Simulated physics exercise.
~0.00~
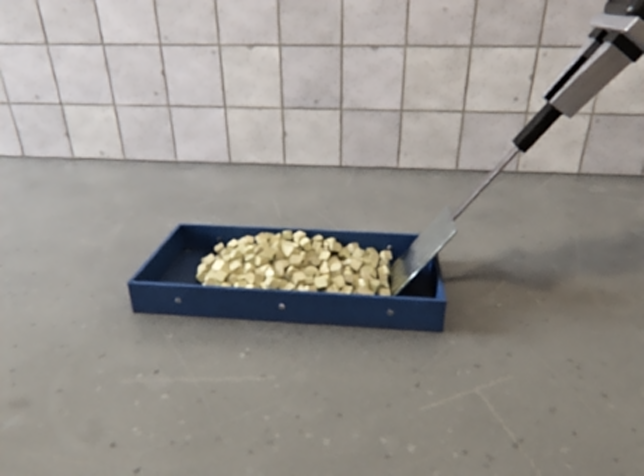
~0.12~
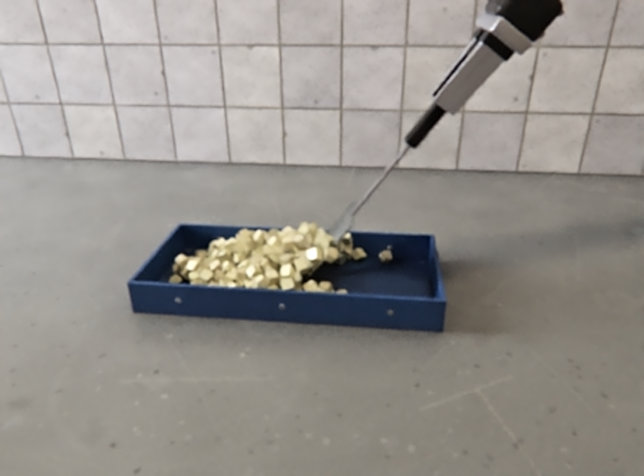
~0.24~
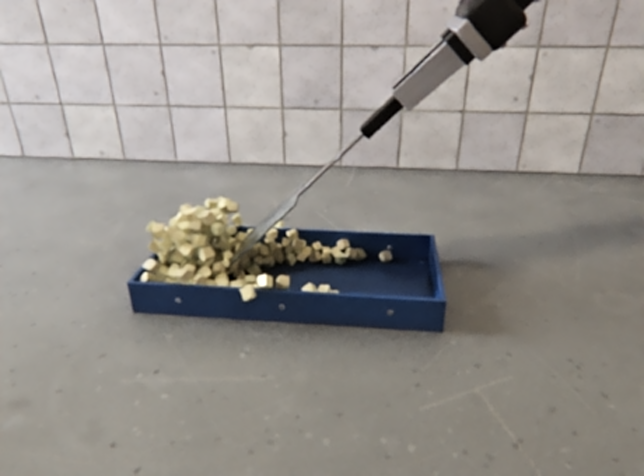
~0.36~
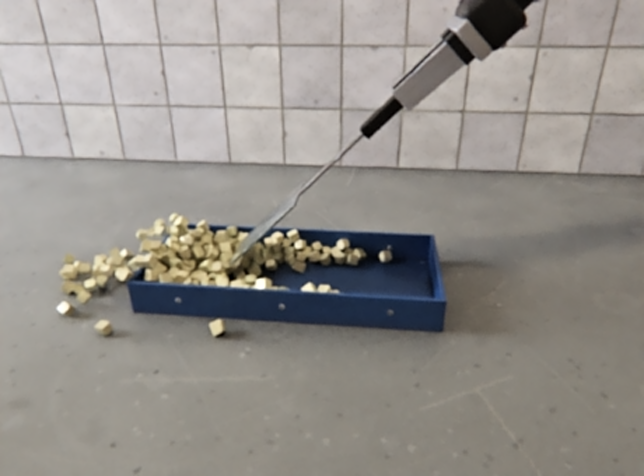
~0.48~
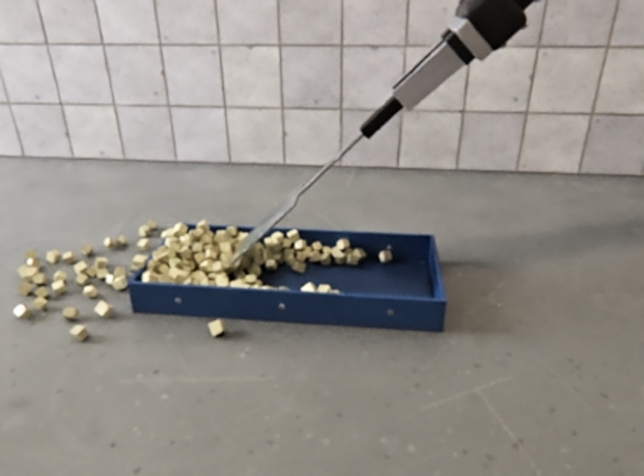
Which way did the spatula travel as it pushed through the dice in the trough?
It travelled to the left, pushing the dice toward the left end of the trough.
